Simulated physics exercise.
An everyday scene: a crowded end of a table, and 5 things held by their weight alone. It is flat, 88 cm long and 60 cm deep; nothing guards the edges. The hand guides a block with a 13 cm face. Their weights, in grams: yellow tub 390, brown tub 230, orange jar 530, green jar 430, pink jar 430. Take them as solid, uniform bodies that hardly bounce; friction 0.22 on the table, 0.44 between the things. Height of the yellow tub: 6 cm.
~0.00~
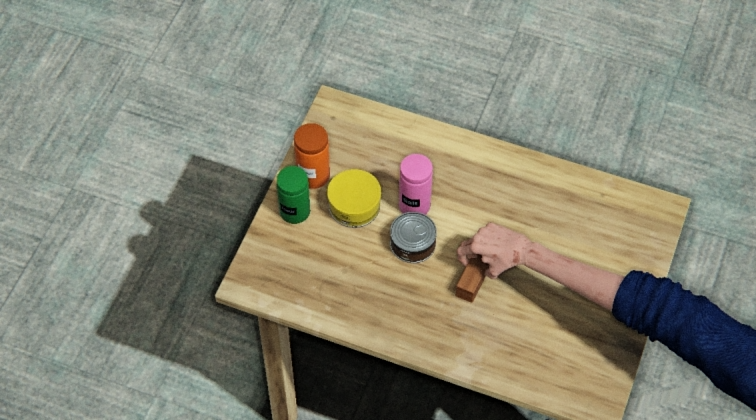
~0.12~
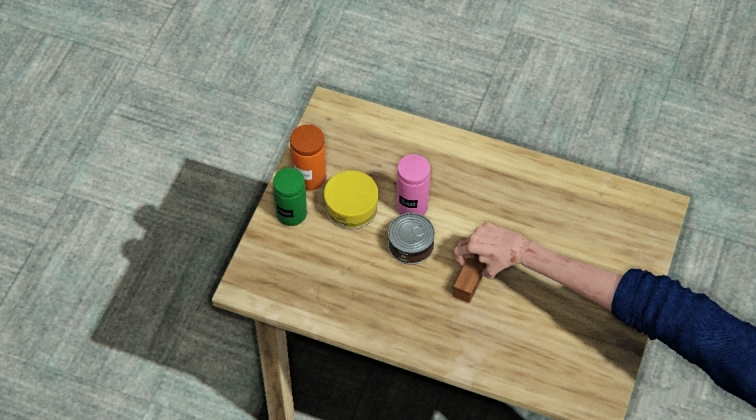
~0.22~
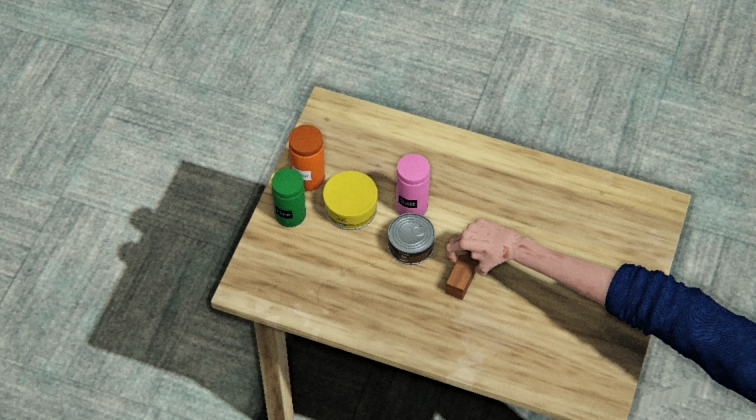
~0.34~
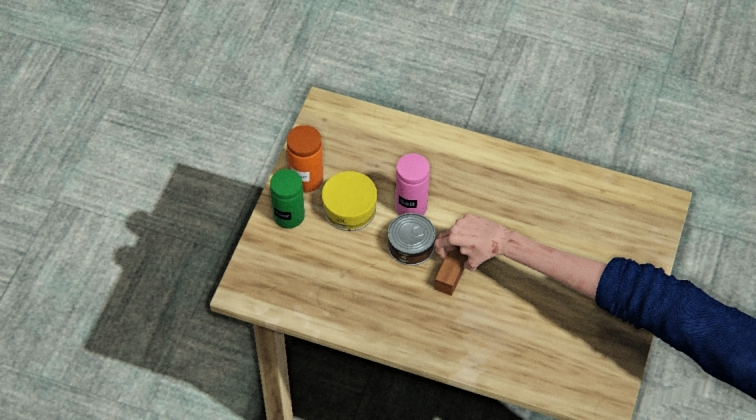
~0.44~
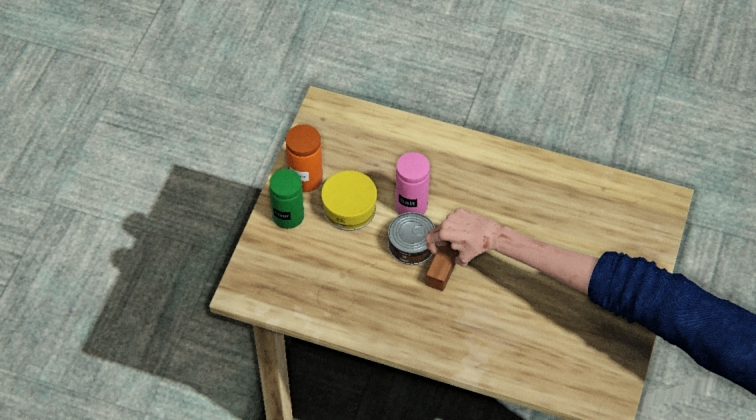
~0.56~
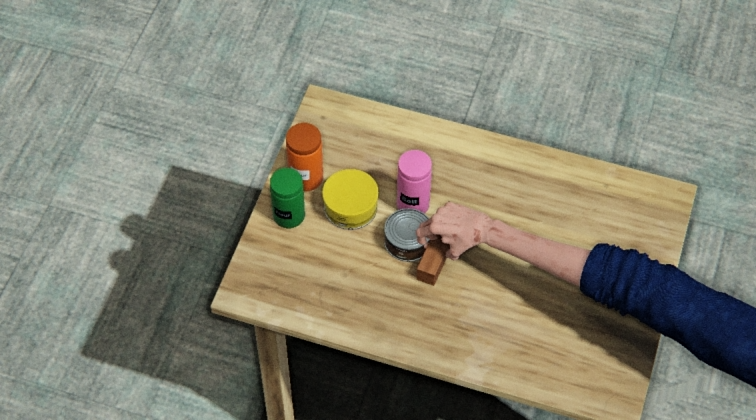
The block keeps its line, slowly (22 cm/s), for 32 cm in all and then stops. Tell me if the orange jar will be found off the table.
The orange jar falls off the table.
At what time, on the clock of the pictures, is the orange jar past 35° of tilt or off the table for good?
Near 1.4 s.
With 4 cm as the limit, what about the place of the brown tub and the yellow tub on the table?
The brown tub leaves its spot; the yellow tub gets shifted.
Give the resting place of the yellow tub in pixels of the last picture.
Near (293, 167).
After 0.96 s, block slid 19 cm; orange jar moved 2 cm near (300, 154); brown tub moved 10 cm; yellow tub moved 4 cm.
After 1.36 s, block slid 27 cm; orange jar moved 9 cm near (279, 132); brown tub moved 19 cm; yellow tub moved 12 cm.
After 1.66 s, block slid 32 cm; orange jar now off the table; yellow tub moved 15 cm; brown tub moved 24 cm.
After 1.96 s, block slid 32 cm; brown tub moved 24 cm; yellow tub moved 15 cm; green jar moved 5 cm.
In the end (2.2 s), off the table, orange jar; not toppled but over 4 cm from the start, yellow tub, brown tub and green jar; pink jar under 4 cm from the start.
